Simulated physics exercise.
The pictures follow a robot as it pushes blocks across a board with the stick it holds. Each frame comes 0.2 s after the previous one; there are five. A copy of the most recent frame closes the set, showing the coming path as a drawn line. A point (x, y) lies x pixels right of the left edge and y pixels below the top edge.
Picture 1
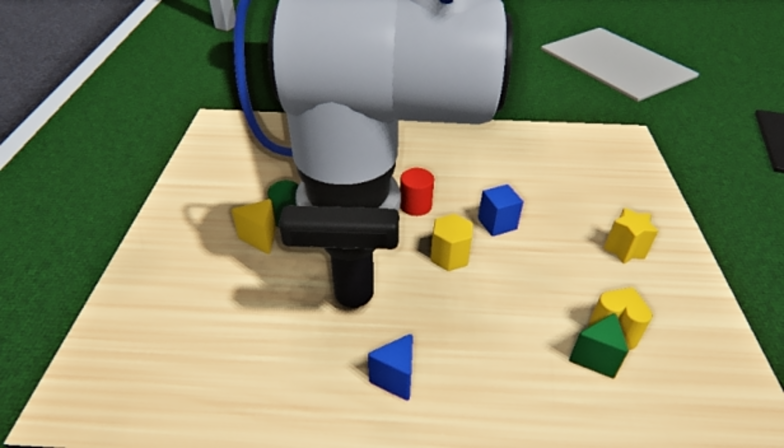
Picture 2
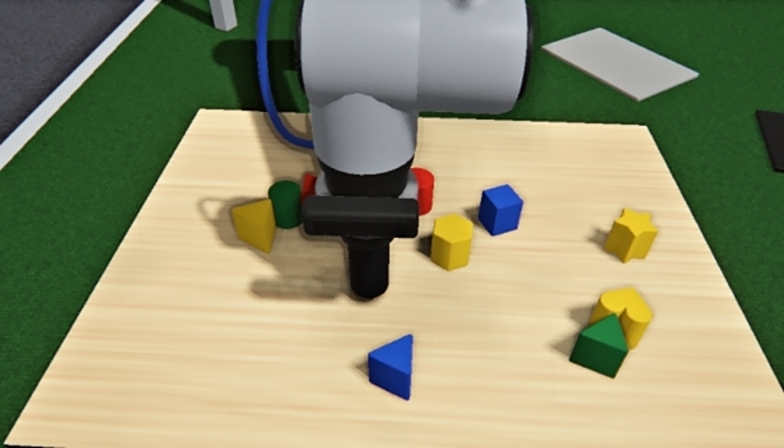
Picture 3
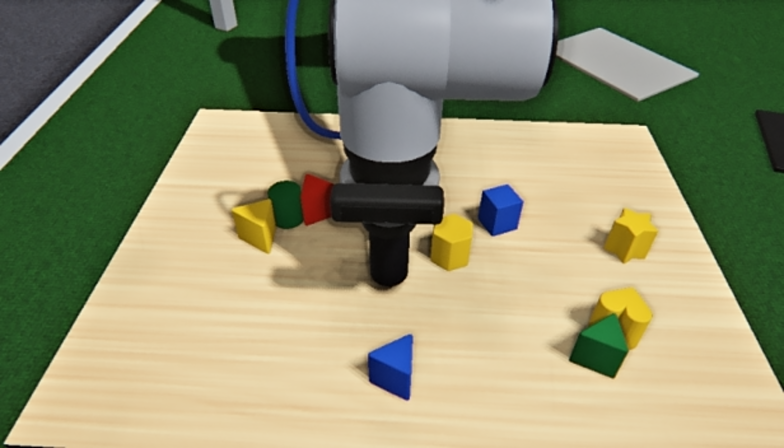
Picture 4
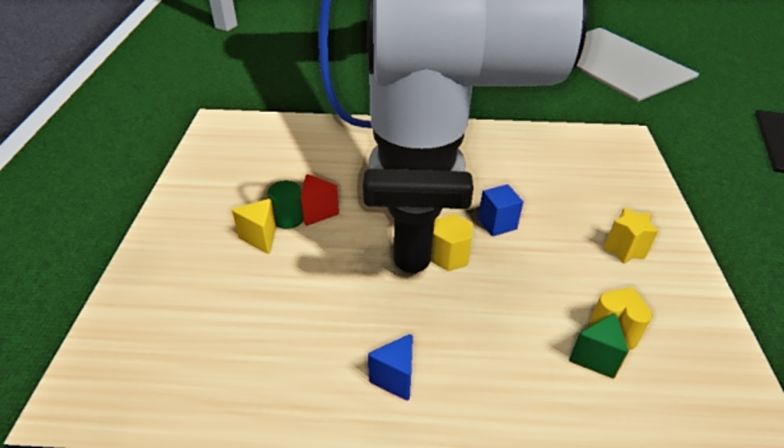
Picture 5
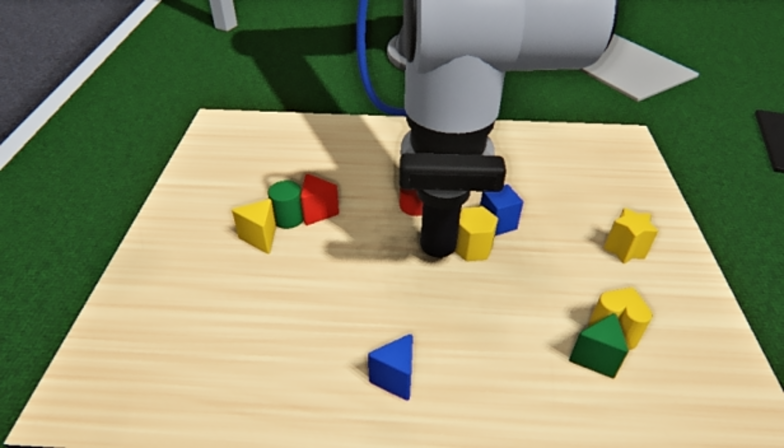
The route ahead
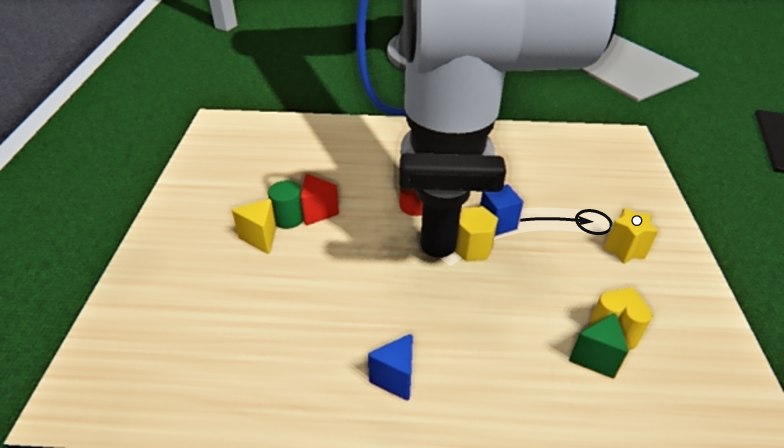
A robot arm with a black stick moved right and slightly away across a wooden table of colored blocks, uncovering a red block on the left, then nudged the yellow six-sided block a little right.
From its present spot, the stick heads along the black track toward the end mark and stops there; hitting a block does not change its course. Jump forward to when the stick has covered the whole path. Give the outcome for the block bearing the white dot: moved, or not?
It keeps its position.
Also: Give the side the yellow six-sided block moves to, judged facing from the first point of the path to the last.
It goes toward the right-hand side.
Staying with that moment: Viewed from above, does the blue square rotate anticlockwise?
Answer: Yes.
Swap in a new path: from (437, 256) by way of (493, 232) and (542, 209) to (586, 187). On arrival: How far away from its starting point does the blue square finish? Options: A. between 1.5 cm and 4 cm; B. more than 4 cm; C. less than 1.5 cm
B (more than 4 cm)
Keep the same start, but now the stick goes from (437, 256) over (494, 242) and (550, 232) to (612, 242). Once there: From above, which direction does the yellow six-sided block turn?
From overhead, clockwise.
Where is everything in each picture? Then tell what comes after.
In the first picture, stick tip at (354, 294); block tops, yellow six-sided block at (453, 227); blue square at (503, 195); yellow star block at (637, 221).
In the second picture, stick at (370, 285); blocks unchanged.
In the third picture, stick at (389, 274); blocks unchanged.
In the fourth picture, stick at (412, 261); blocks unchanged.
In the fifth picture, stick at (438, 246); yellow six-sided block at (477, 219); blue square at (503, 195); yellow star block at (637, 221).
Path on the board, from (437, 256) via (482, 230) and (535, 219), ending at (594, 222); the dot is on the yellow star block.
The first path, step by step. One third of the way, stick at (485, 220); yellow six-sided block at (525, 212), turned 75° clockwise; blue square at (520, 189), turned 55° anticlockwise.
Two thirds of the way, stick at (538, 209); yellow six-sided block at (558, 214); blue square at (555, 172), turned 110° anticlockwise.
At the end, stick at (597, 212); yellow six-sided block at (561, 215), turned 180° clockwise; blue square at (564, 170), turned 150° anticlockwise; yellow star block in place.
